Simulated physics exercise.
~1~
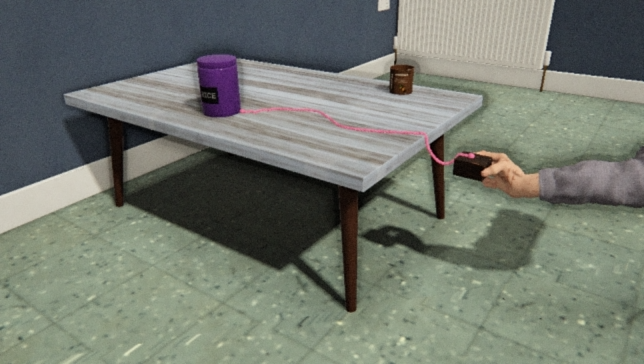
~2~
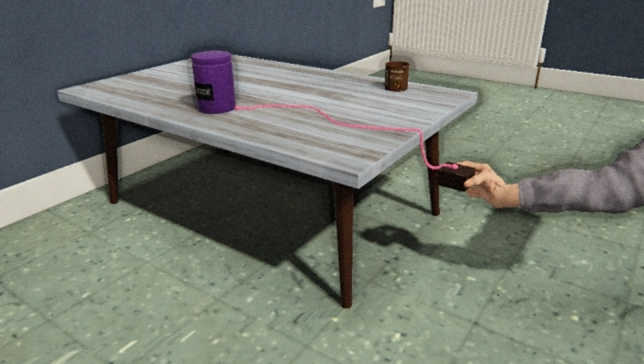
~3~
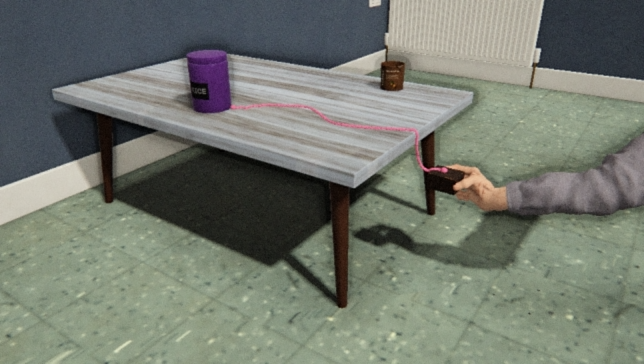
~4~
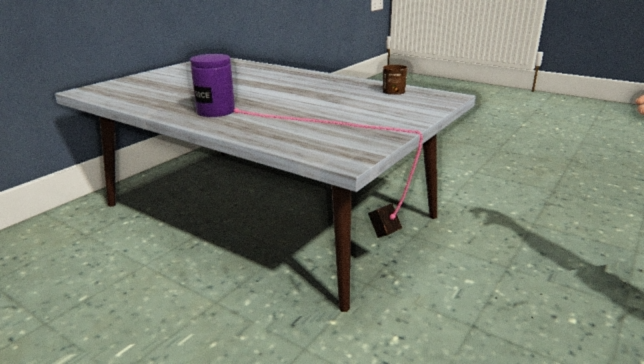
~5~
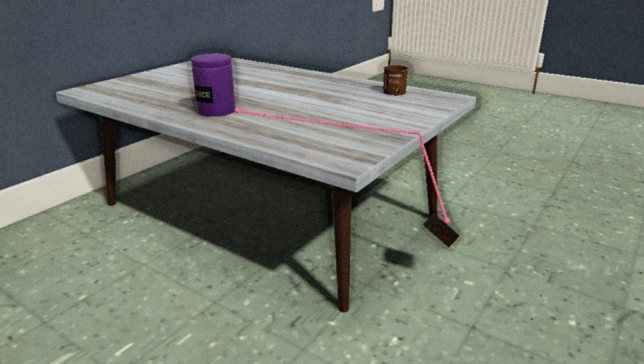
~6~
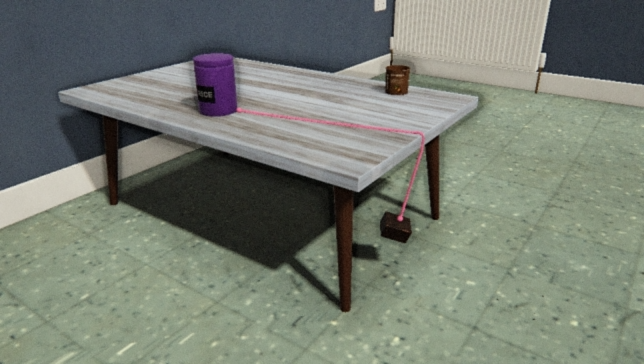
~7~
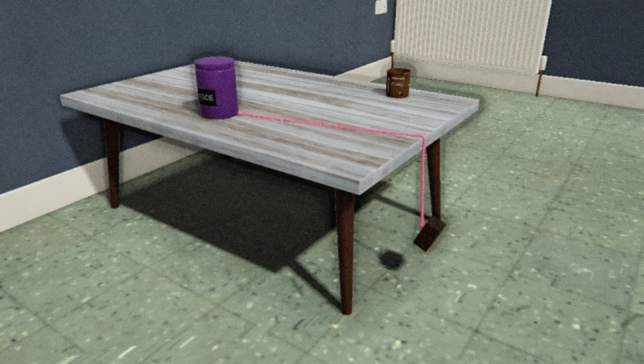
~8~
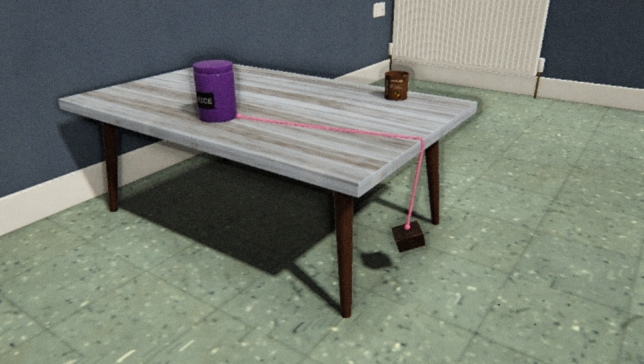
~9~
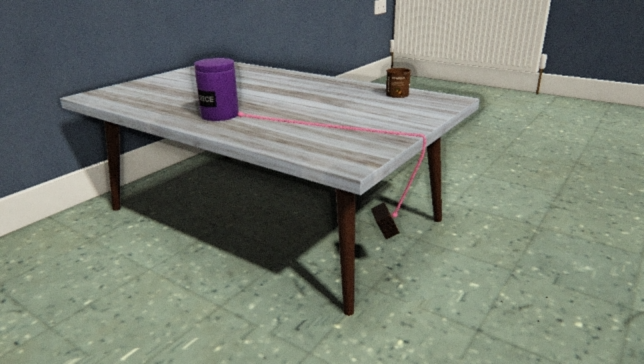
In a room with a green tiled floor and dark blue walls, a slightly swaying camera looks down on a low table with a pale wooden top and dark legs. A purple canister stands toward the left of the tabletop and a brown cup near the back right. From the right, a hand holds a black block beyond the table's edge, a pink shoelace running from it across the top to the canister. The hand shifts slightly left, releases the block and withdraws. The block drops, catches on the taut lace and swings back and forth, turning. It still hangs above the floor, with canister and cup unmoved.
